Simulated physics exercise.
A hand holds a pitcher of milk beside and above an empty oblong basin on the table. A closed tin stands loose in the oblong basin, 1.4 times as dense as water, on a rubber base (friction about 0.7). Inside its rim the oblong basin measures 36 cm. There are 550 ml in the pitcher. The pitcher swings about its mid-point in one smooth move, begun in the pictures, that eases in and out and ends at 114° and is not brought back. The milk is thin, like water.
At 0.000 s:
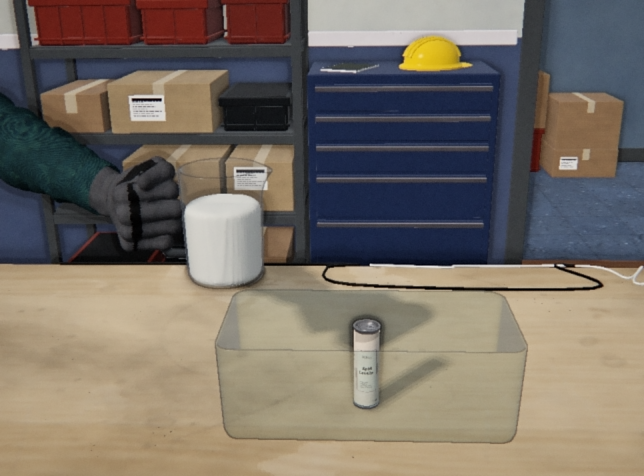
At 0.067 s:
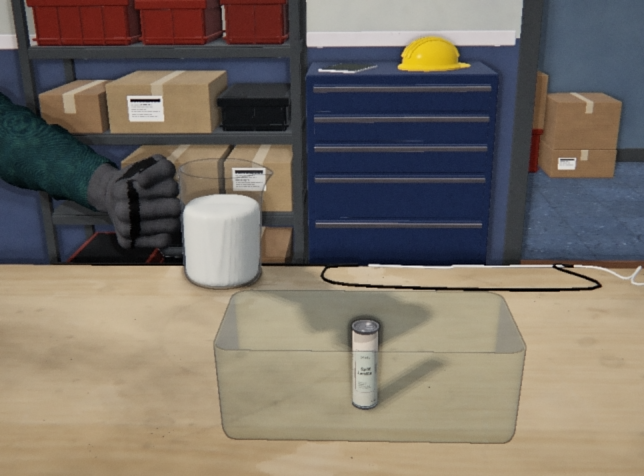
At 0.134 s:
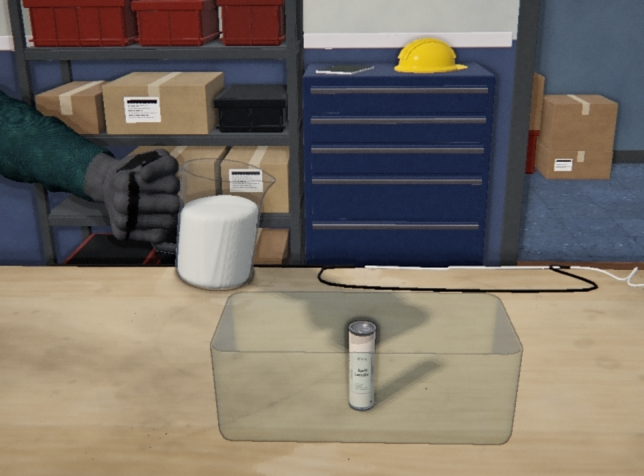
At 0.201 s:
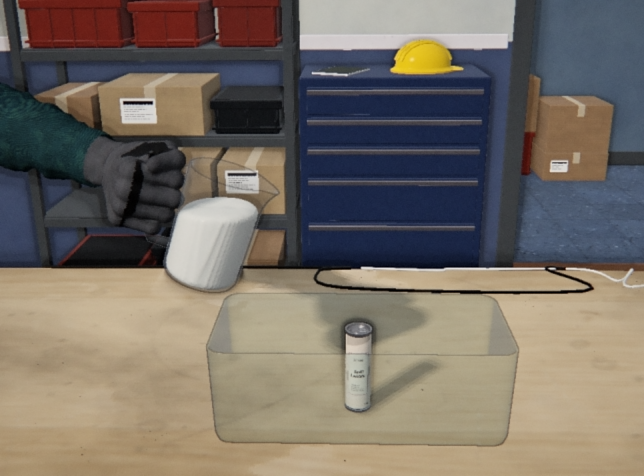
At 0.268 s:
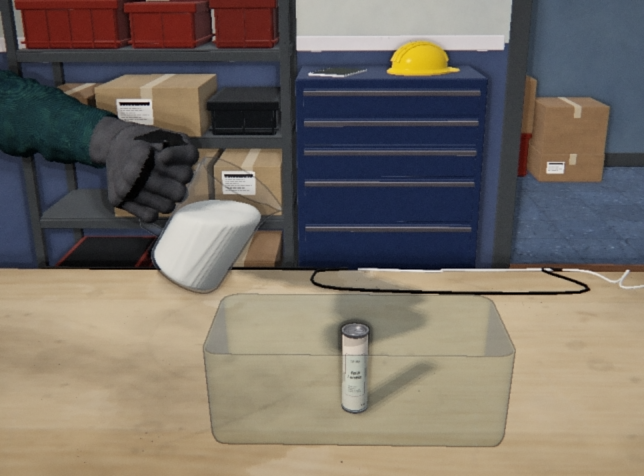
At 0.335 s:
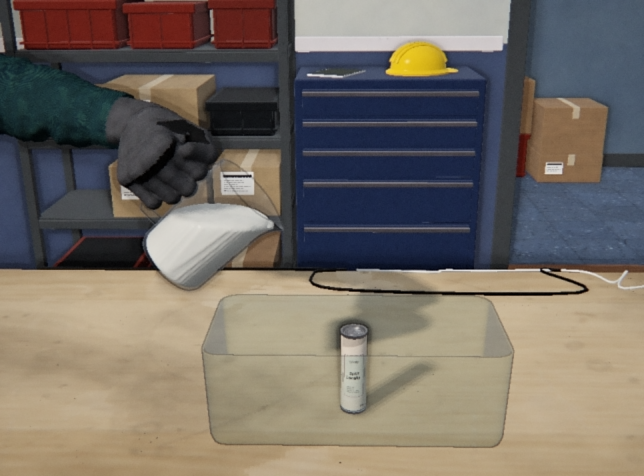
In a storeroom or workshop, seen from in front of and slightly above a pale wooden table, shelves of cardboard boxes and red bins stand beside a blue drawer cabinet topped by a yellow hard hat. A clear oblong basin holds an upright small labelled tin, with a dark cord behind. At left, a gray-gloved hand in a green sleeve turns as the white pitcher tilts steadily rightward, while the view shifts slightly.
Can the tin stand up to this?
The tin keeps standing.
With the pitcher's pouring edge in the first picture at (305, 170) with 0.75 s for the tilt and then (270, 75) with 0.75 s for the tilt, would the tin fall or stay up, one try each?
First it falls; then it goes over.
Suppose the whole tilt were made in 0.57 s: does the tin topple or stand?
Then it remains upright.
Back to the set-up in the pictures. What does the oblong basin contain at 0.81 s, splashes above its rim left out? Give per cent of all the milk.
About 78 per cent.
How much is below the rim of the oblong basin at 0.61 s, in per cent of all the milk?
Near 16 in a hundred.
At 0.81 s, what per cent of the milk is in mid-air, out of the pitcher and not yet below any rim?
Near 10 in a hundred.
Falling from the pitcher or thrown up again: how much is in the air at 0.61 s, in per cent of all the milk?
Some 24 per cent.
After 0.61 s the tilt is 104° and 61 per cent is still to pour; the tin stands where it began.
After 0.81 s the tilt is 114° and 12 per cent is still to pour; the tin stands where it began.
After 1.02 s the tilt is 114° and 0 per cent is still to pour; the tin stands where it began.
After 1.25 s the tilt is 114° and 0 per cent is still to pour; the tin stands where it began.
In the end the tin stands where it began.
